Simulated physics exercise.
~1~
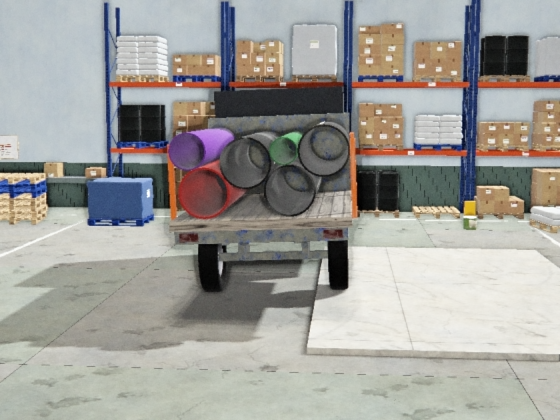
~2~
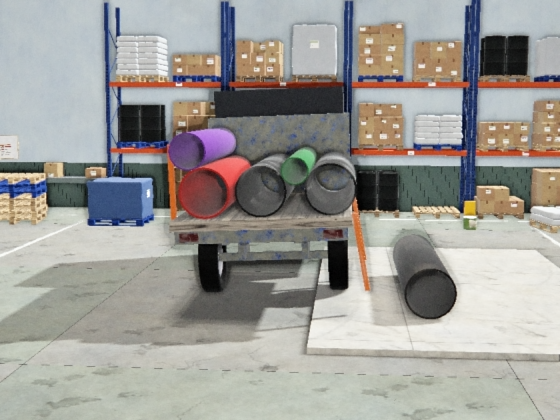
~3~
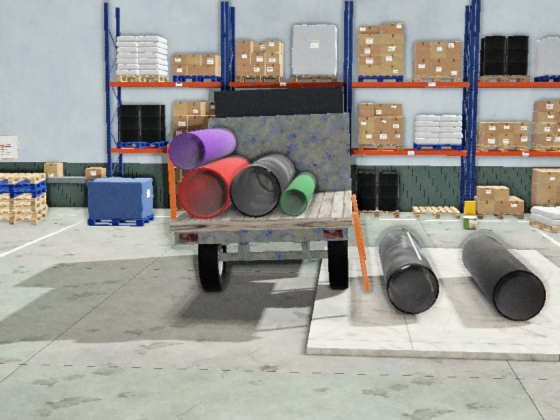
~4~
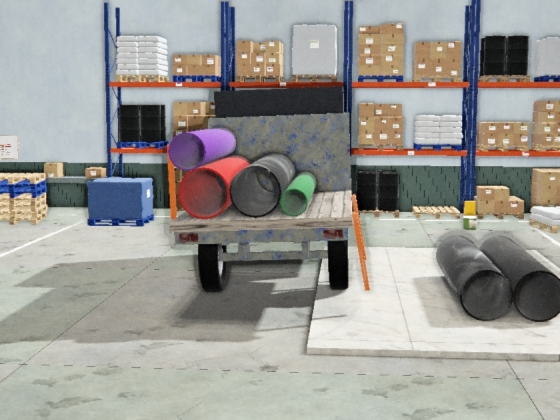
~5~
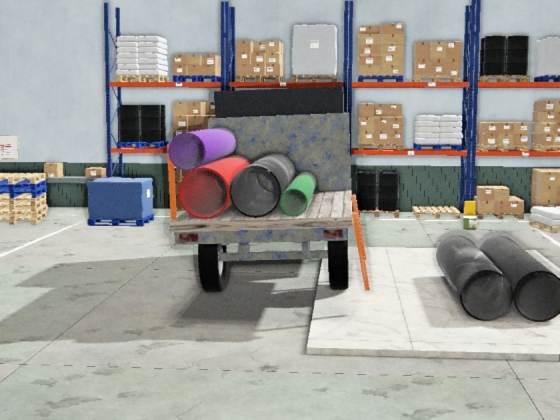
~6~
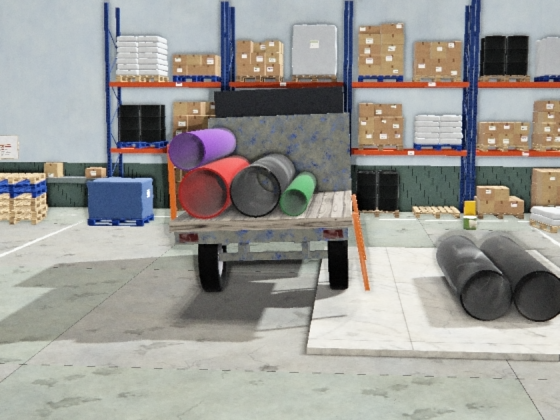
A flatbed lorry drops two dark pipes off its right side, and four stay aboard.
